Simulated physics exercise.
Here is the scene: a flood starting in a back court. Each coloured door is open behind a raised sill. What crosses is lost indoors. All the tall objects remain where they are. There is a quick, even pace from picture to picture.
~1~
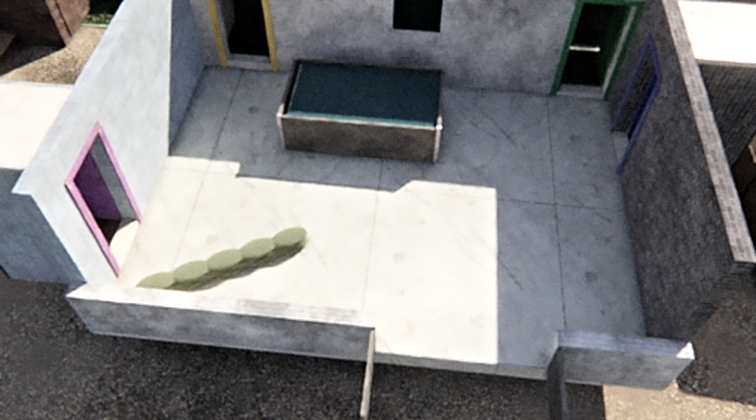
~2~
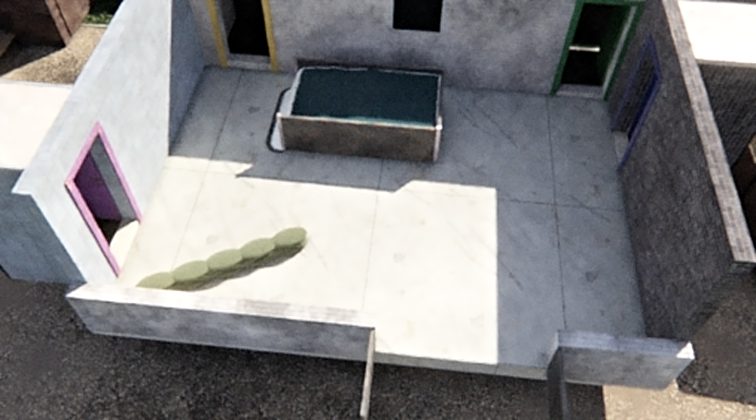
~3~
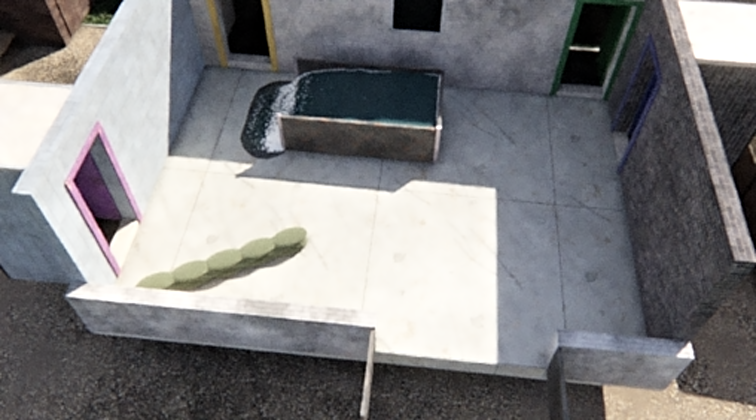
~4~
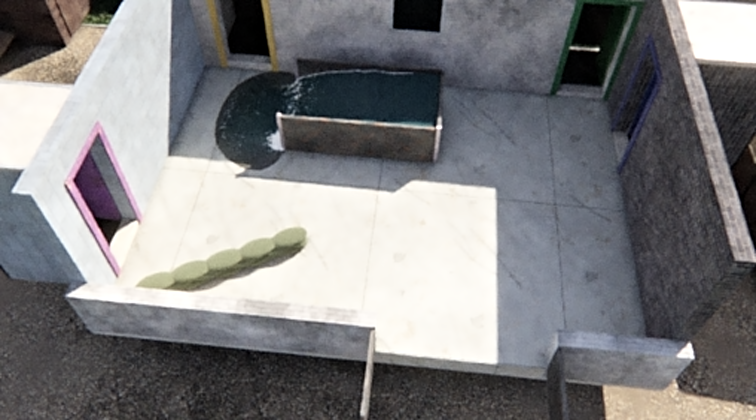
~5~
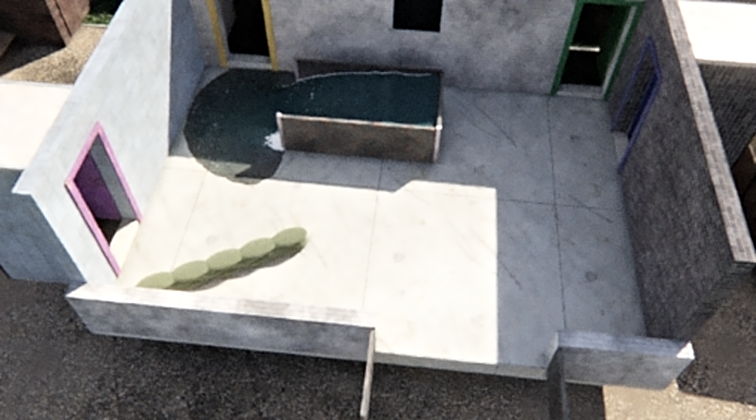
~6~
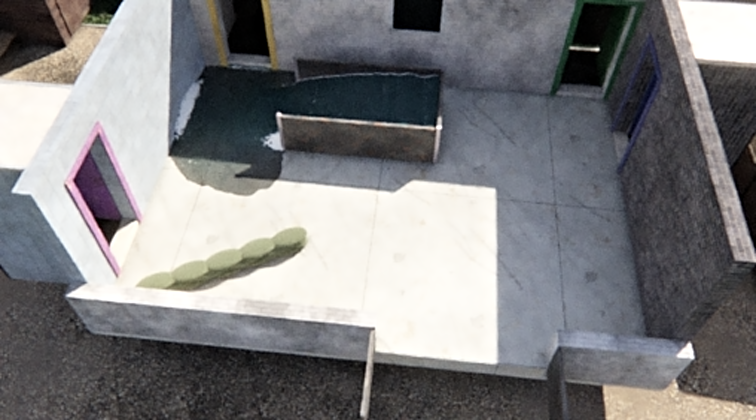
Walled back court with coloured doorways, dark water pouring from the left end of a tank and spreading to the left wall.
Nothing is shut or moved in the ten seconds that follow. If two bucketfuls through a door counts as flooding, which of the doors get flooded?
The yellow door gets flooded; the green door does not get flooded; the blue door gets flooded; the purple door gets flooded.
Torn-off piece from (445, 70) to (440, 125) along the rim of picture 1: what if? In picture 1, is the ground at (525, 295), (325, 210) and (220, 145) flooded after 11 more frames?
The first spot is spared, the second spared and the third spared.
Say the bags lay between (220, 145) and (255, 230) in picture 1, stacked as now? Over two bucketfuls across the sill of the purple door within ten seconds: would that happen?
From what I can tell, the purple door doesn't reach the limit.
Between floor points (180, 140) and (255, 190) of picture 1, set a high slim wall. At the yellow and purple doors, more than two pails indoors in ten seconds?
So: Yellow goes past the mark; purple falls below the mark.
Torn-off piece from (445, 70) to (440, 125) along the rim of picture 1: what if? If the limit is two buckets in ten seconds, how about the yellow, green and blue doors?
The yellow one takes less; the green one floods; the blue one goes over.
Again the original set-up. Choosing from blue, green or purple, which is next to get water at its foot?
I'd say it's the purple-painted one.
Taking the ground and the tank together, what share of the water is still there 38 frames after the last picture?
90 %.
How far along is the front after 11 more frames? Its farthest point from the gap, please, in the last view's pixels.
The front should reach about (106, 307).
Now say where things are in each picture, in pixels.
In the first picture, still water in the water tank at (364, 95).
In the second picture, water pours out at (292, 110) and has run to (280, 151).
In the third picture, water pours out at (292, 112) and has run to (253, 151).
In the fourth picture, water pours out at (292, 113) and has run to (221, 143).
In the fifth picture, the front is at (199, 96), out from the gap at (292, 113).
In the sixth picture, the front is at (171, 151), out from the gap at (293, 113).
A moment on, water covers 15 % of the floor; the yellow door wet at the sill, nothing in, the green door not reached, the blue door not reached, the purple door not reached.
Next, water covers 20 % of the floor; the yellow door over two buckets in, the green door not reached, the blue door not reached, the purple door wet at the sill, nothing in.
Then, water covers 35 % of the floor; the yellow door far over two buckets in, the green door not reached, the blue door not reached, the purple door wet at the sill, nothing in.
Later, water covers 75 % of the floor; the yellow door far over two buckets in, the green door wet at the sill, nothing in, the blue door under two buckets in, the purple door far over two buckets in.
In the end, water covers 85 % of the floor; the yellow door far over two buckets in, the green door under two buckets in, the blue door over two buckets in, the purple door far over two buckets in.
